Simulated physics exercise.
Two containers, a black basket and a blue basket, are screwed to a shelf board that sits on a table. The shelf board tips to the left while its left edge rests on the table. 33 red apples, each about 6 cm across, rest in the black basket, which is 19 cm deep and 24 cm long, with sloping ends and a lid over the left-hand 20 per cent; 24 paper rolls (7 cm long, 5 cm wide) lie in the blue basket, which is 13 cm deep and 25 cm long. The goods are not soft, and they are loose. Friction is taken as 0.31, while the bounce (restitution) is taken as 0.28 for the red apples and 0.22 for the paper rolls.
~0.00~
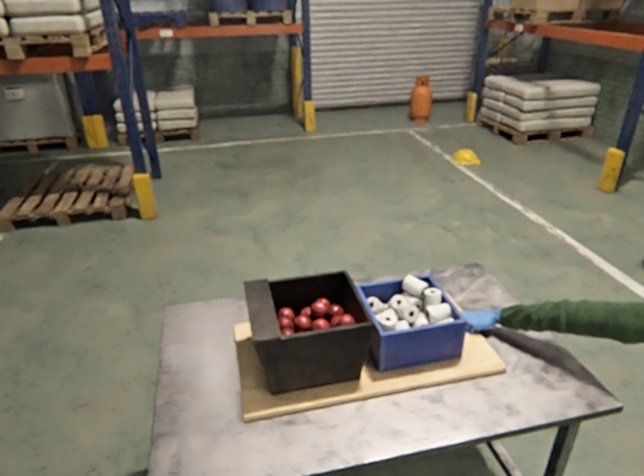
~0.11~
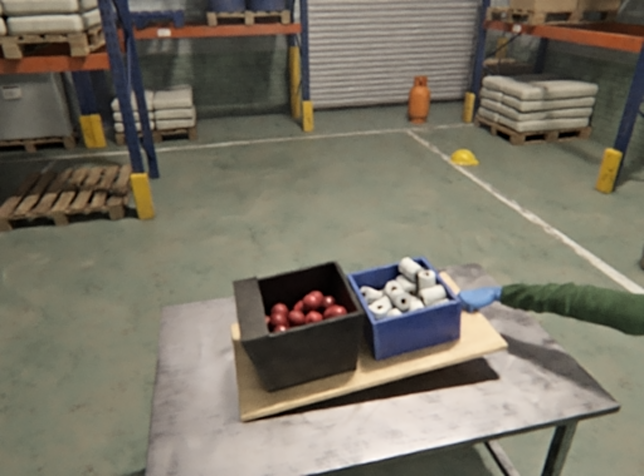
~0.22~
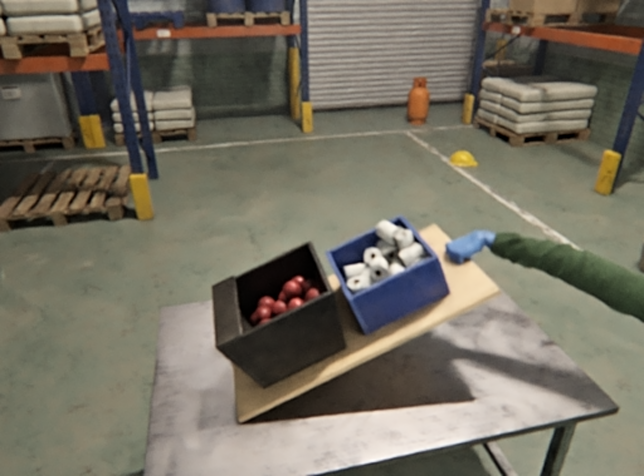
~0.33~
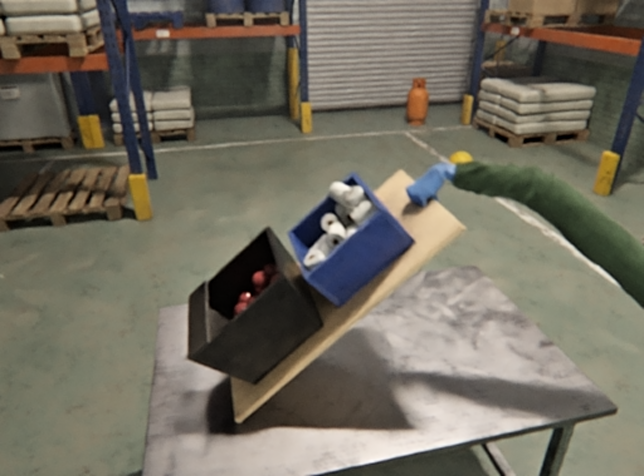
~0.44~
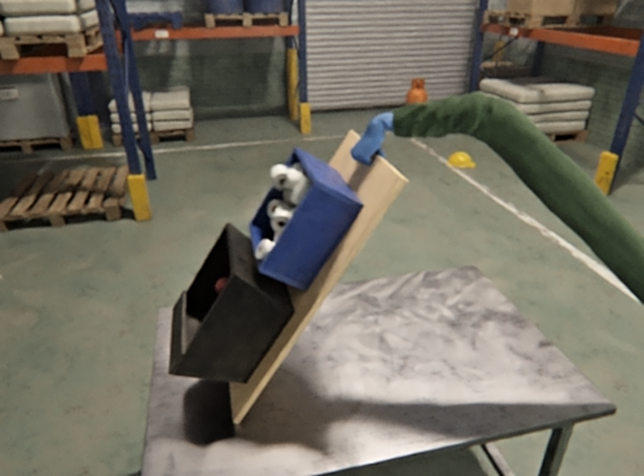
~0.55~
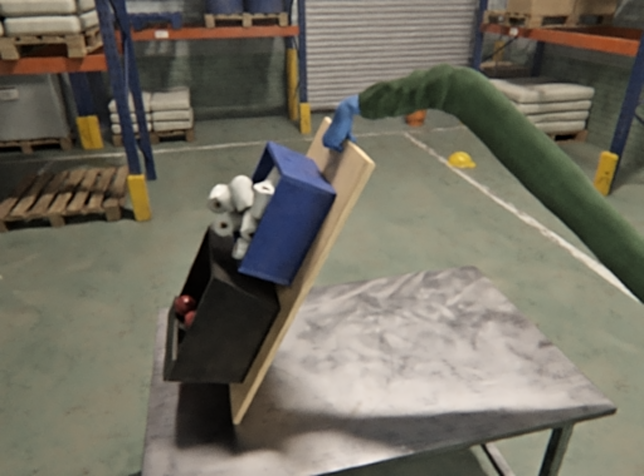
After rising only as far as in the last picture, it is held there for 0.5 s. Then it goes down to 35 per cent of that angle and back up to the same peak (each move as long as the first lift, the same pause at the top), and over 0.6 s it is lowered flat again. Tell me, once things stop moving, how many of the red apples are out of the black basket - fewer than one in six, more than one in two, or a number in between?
Fewer than one in six are out.
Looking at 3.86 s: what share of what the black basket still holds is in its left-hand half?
70 per cent or so.
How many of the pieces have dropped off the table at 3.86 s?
Around 12.
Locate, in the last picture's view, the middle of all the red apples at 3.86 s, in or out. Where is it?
Centre approx. at (288, 349).
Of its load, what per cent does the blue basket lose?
Blue basket: 40%.
After 1.08 s, tilt 63°; the black basket is down by 1 of 33 and the blue basket is down by 10 of 24.
After 1.74 s, tilt 29°; the black basket is down by 1 of 33 and the blue basket is down by 10 of 24.
After 2.67 s, tilt 63°; the black basket is down by 1 of 33 and the blue basket is down by 10 of 24.
Outcome (at 3.86 s), the black basket is down by 1 of 33 and the blue basket is down by 10 of 24. Asked share, 1 of 33, 3 per cent.
